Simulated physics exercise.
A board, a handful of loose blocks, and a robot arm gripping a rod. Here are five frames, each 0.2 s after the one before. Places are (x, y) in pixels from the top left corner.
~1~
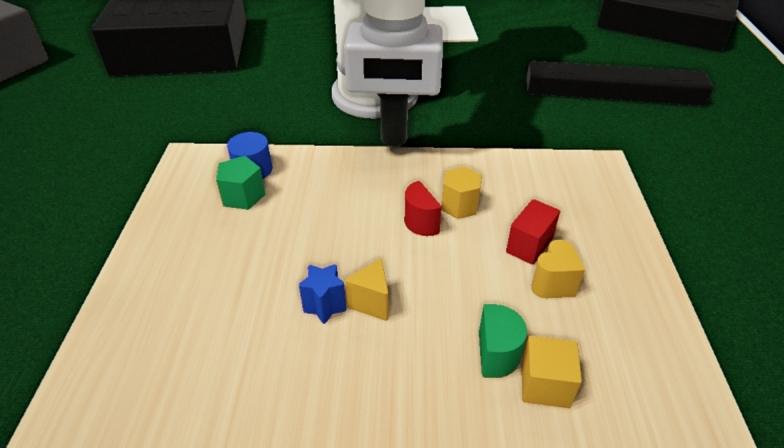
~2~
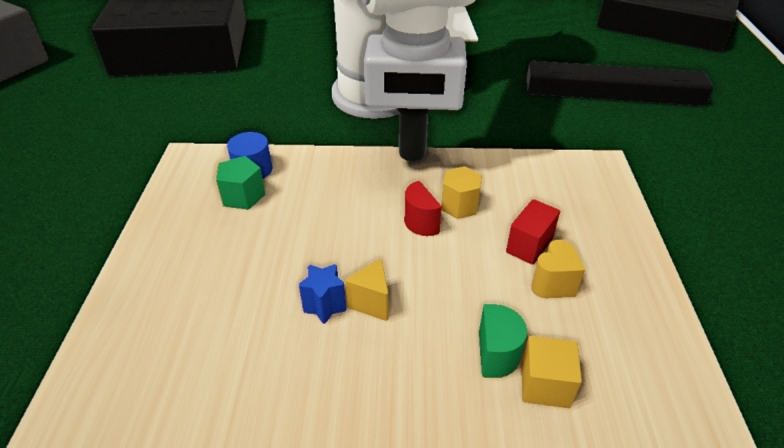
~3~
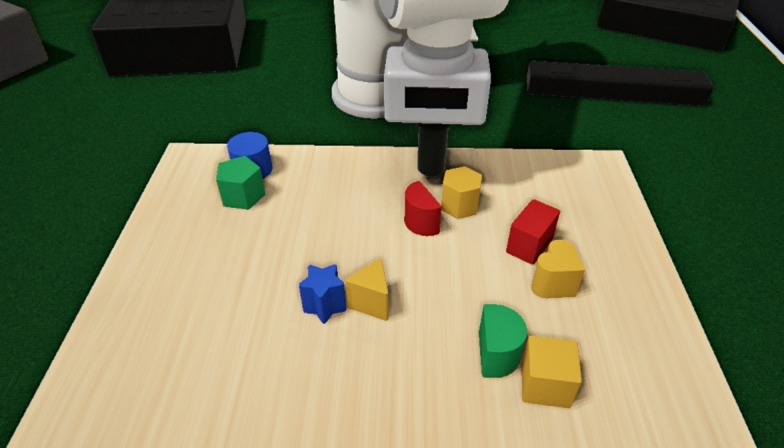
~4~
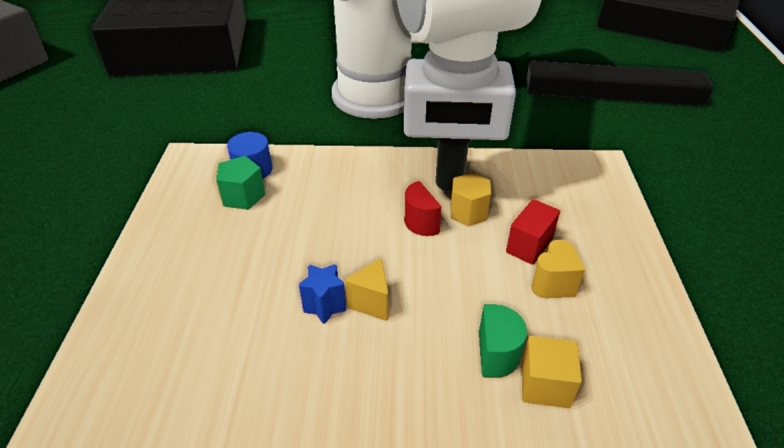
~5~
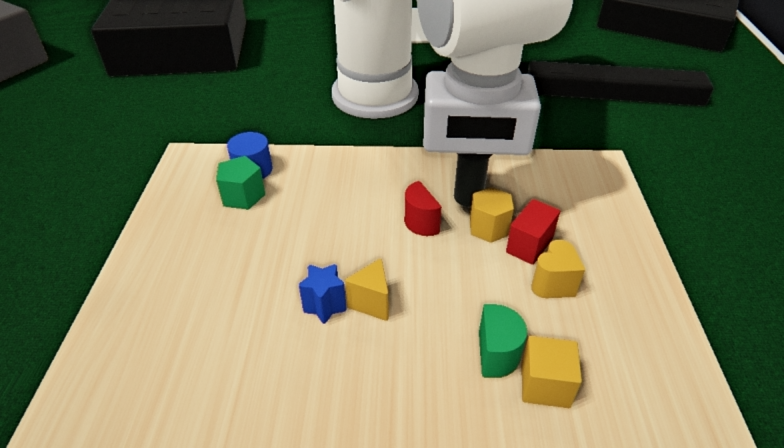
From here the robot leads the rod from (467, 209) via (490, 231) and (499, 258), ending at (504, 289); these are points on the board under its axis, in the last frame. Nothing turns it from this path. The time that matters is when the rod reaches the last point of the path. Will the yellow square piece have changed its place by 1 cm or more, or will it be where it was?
It is not moved.
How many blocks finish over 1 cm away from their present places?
My forecast: 3 or more.
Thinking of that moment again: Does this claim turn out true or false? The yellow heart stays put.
That is false.
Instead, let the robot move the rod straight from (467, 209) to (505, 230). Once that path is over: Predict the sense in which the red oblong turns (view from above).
Rotation: Counter-clockwise.
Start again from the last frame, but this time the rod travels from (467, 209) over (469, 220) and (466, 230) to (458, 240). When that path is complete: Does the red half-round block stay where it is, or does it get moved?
That block remains where it is.
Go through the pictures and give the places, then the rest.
The first frame shows rod tip at (394, 140); block tops, yellow hexagon at (463, 179); red oblong at (536, 217); yellow square piece at (555, 358); yellow heart at (561, 257).
The second frame shows rod at (412, 155); blocks unchanged.
The third frame shows rod at (431, 169); blocks unchanged.
The fourth frame shows rod at (450, 184); yellow hexagon at (472, 185).
The fifth frame shows rod at (468, 199); yellow hexagon at (493, 201); red oblong at (536, 217); yellow square piece at (555, 358); yellow heart at (561, 257).
On the path given first. One third of the way, rod at (492, 221); yellow hexagon at (522, 223); red oblong at (561, 228), turned 30° anticlockwise; yellow heart at (571, 263), turned 35° clockwise.
Two thirds of the way, rod at (501, 249); yellow hexagon at (540, 247), turned 40° anticlockwise; red oblong at (571, 231), turned 50° anticlockwise; yellow heart at (582, 269), turned 35° clockwise.
At the end, rod at (506, 278); yellow hexagon at (548, 258), turned 60° anticlockwise; red oblong at (571, 231), turned 50° anticlockwise; yellow square piece in place; yellow heart at (595, 275), turned 25° clockwise.
